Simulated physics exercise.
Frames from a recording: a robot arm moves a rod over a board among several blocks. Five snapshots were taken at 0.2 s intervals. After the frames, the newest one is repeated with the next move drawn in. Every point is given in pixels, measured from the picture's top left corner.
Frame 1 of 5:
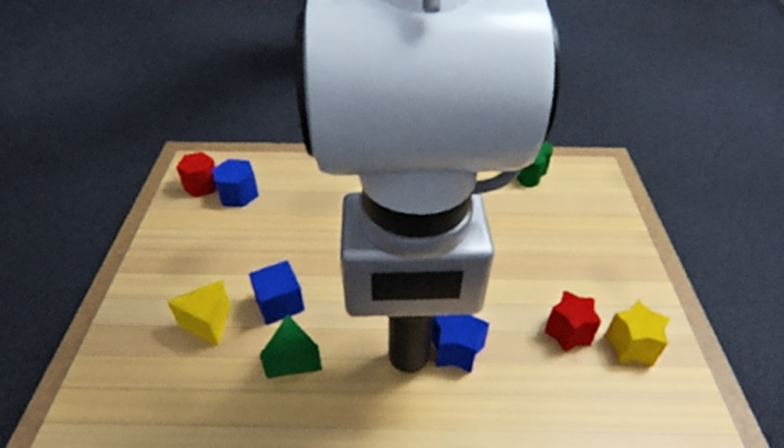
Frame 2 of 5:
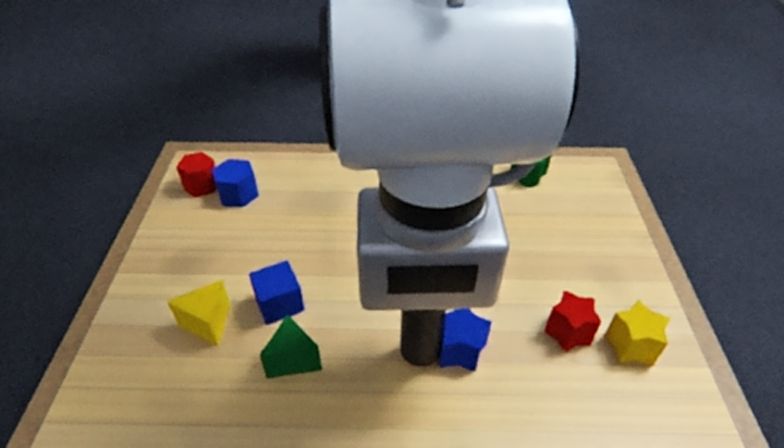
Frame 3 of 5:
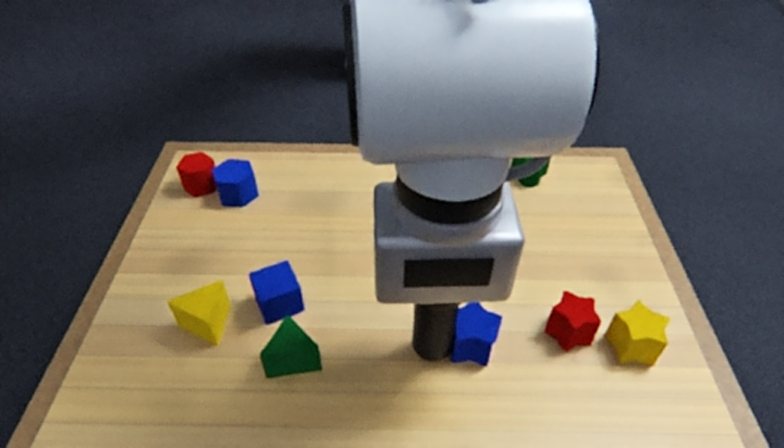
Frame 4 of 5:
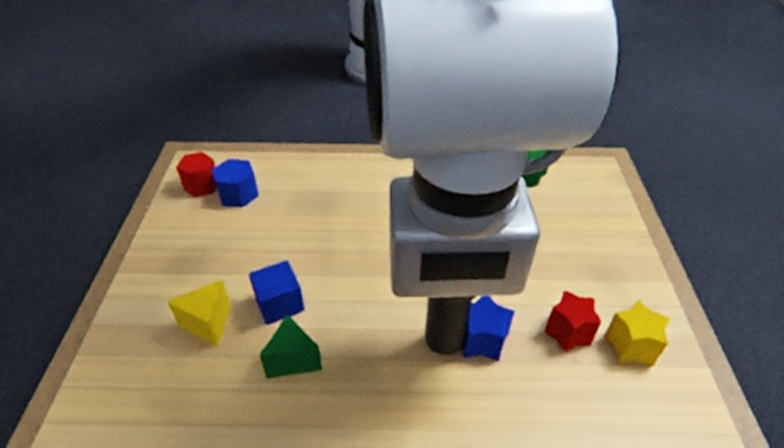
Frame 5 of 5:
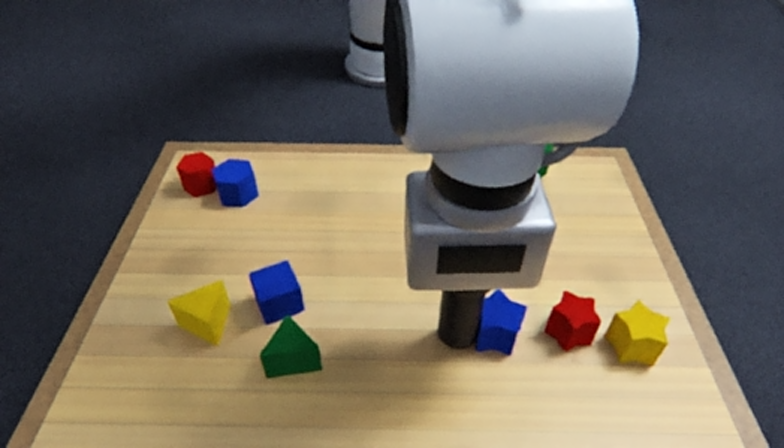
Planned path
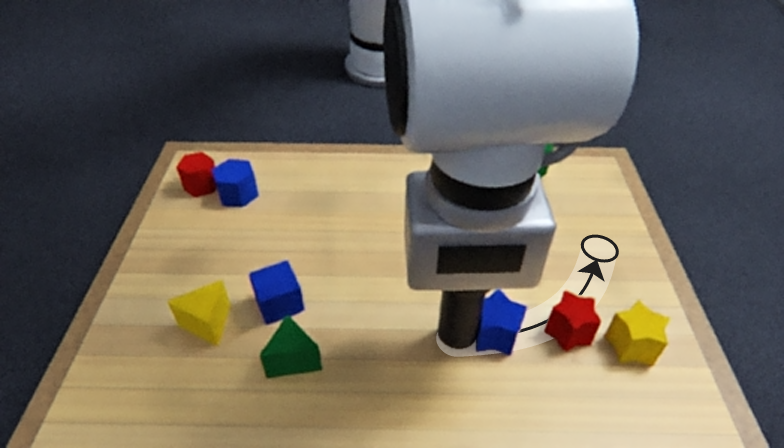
A robot arm slowly pushed a blue star-shaped block to the right and slightly away with its dark rod, closing some of the gap to the red star, while the other blocks stayed still.
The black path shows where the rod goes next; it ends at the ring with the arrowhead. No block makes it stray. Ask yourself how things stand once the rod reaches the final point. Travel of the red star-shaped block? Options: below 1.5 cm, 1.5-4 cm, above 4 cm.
Once the path ends, it will sit over 4 cm from where it is now.
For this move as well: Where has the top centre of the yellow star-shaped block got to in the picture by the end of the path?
Its top centre is at about (695, 329).
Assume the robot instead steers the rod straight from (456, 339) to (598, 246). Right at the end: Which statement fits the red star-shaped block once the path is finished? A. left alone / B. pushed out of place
The one that fits is B, pushed out of place.
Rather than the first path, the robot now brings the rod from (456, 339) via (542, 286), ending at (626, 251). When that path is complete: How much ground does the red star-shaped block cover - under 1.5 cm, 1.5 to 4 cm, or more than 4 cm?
The block shifts between 1.5 and 4 cm.
The drawn path runs from (456, 339) over (530, 328) and (581, 294) to (600, 248).
What follows on the original path. One third of the way, rod at (533, 321); blue star-shaped block at (576, 298); red star-shaped block at (621, 307); yellow star-shaped block at (666, 323), turned 25° clockwise.
Two thirds of the way, rod at (585, 285); blue star-shaped block at (628, 265); red star-shaped block at (665, 293), turned 70° clockwise; yellow star-shaped block at (695, 329), turned 55° clockwise.
At the end, rod at (603, 241); blue star-shaped block at (644, 256), turned 45° clockwise; red star-shaped block at (667, 292), turned 80° clockwise; yellow star-shaped block at (695, 329), turned 55° clockwise.
